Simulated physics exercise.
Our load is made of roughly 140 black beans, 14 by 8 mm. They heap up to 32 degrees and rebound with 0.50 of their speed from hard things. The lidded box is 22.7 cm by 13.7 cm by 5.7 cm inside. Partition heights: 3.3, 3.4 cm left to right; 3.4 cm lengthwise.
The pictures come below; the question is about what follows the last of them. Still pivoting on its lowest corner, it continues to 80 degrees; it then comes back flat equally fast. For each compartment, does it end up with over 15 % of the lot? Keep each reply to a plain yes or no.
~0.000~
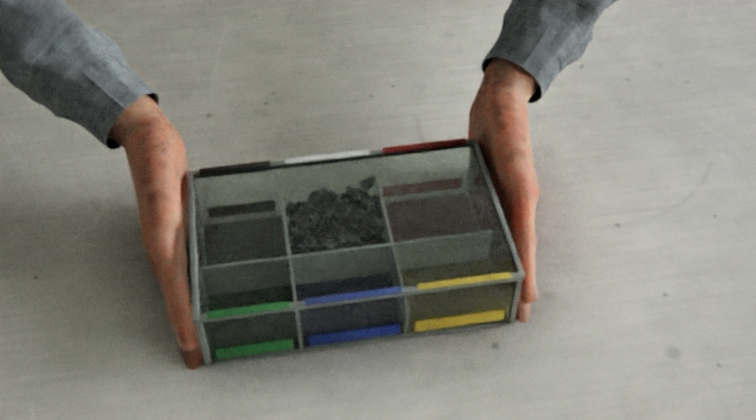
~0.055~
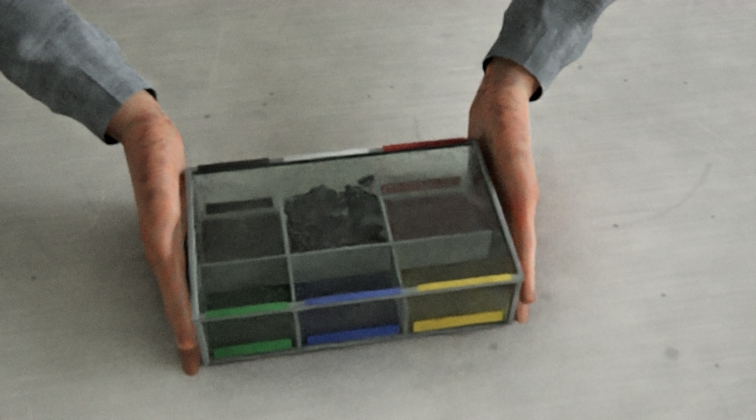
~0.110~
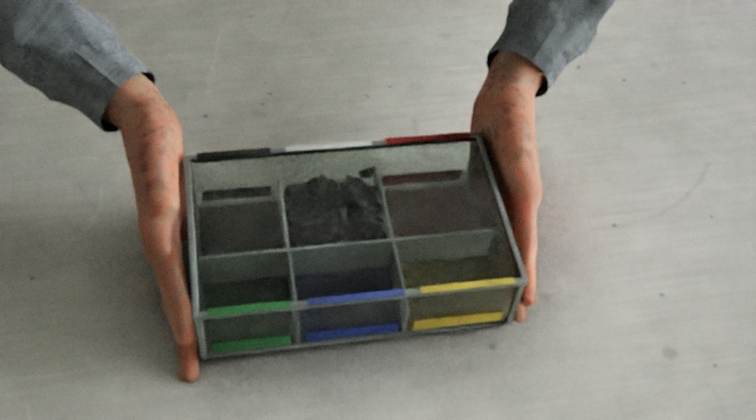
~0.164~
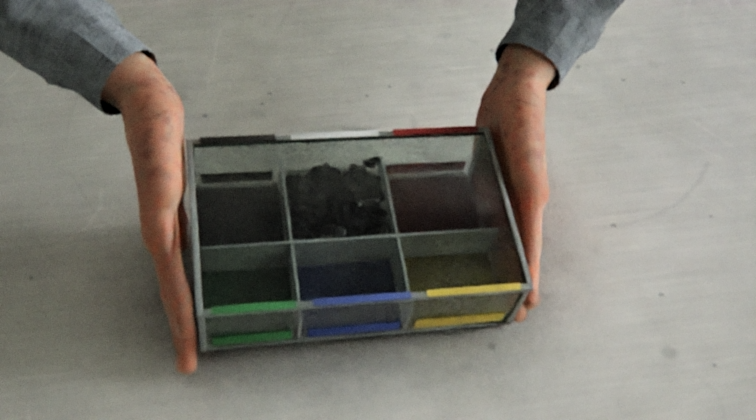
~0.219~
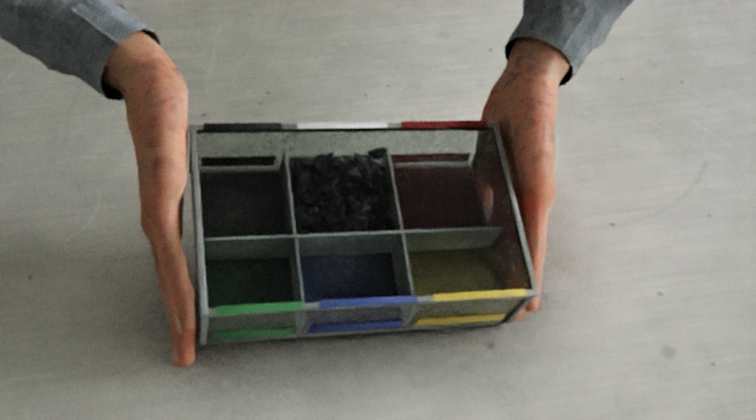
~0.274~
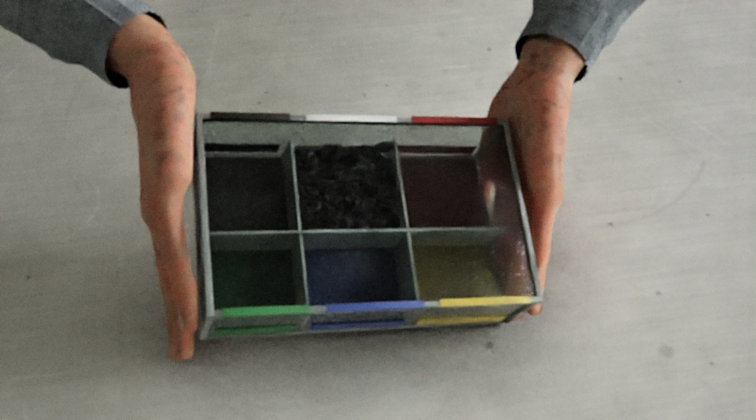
Here goes: Red no; blue no; green no; yellow yes; white yes; black no.
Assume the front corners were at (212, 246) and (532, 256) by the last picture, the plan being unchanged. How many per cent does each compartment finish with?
Result - red: 45 %; blue: 0 %; green: 0 %; yellow: 0 %; white: 55 %; black: 0 %.
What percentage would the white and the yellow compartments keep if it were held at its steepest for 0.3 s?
That would leave white with 45 percent and yellow with 50 percent.
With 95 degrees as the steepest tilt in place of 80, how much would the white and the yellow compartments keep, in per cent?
Then the white compartment would keep 25 per cent and the yellow one 65 per cent.
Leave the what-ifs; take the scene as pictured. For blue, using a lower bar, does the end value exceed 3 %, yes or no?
As for blue, indeed so.
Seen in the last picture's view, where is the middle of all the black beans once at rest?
Estimated resting centre: Around (382, 281).
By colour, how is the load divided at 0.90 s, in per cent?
Red = 5, blue = 15, green = 0, yellow = 15, white = 65, black = 0 (per cent).
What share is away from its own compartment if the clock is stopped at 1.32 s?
Near 55 per cent of it.
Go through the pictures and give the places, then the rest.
In the first picture, box tilt 0 degrees, front corners at (199, 317) and (518, 274); white 100 %.
In the second picture, box tilt 1 degrees, front corners at (198, 316) and (518, 276).
In the third picture, box tilt 6 degrees, front corners at (199, 313) and (521, 280), lowest corner right front.
In the fourth picture, box tilt 12 degrees, front corners at (203, 311) and (526, 285), lowest corner right front.
In the fifth picture, box tilt 18 degrees, front corners at (207, 310) and (532, 291), lowest corner right front.
In the sixth picture, box tilt 24 degrees, front corners at (213, 311) and (536, 298), lowest corner right front; white 100 %. Its pace works out near 110 degrees a second.
After 0.90 s, tilt 78 degrees; red 5 %, blue 15 %, yellow 15 %, white 65 %.
After 1.32 s, tilt 32 degrees; blue 10 %, yellow 45 %, white 45 %.
After 1.82 s, tilt 0 degrees; blue 10 %, yellow 45 %, white 45 %.
At rest (2.5 s), red 0 %, blue 10 %, green 0 %, yellow 45 %, white 45 %, black 0 %.
